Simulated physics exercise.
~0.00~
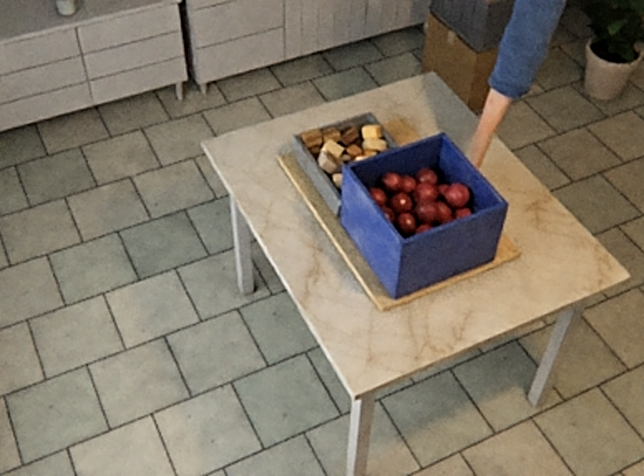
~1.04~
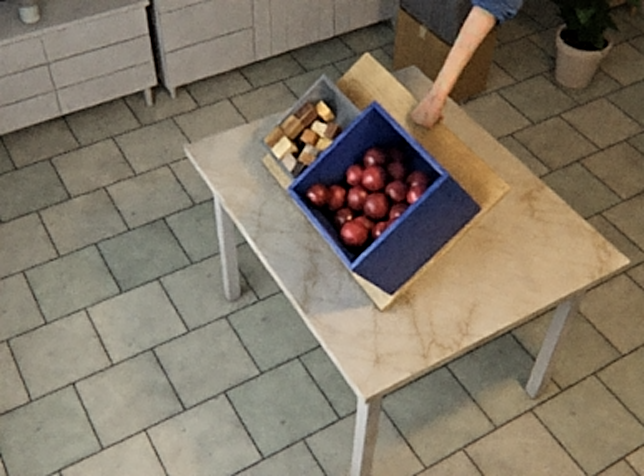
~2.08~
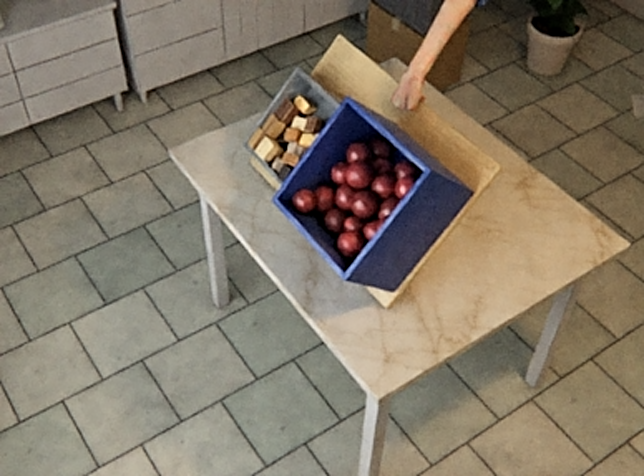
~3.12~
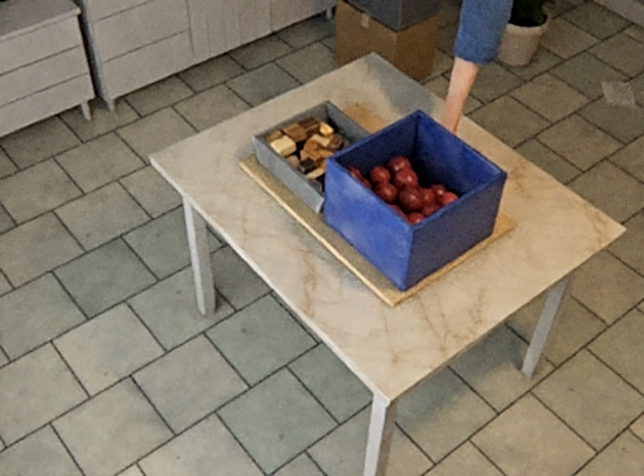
At the start, a blue tray of red apples and a smaller grey tray of wooden blocks sit side by side on a plywood board on a marble-patterned table, with a worker's hand at the board's far edge. The hand then raises the board, tipping both trays steeply towards the left. The apples and blocks stay behind the tray walls while the board is held tilted and the view drifts slightly sideways. Finally the board is lowered flat onto the table again, with the apples and blocks still in their trays and none spilled.
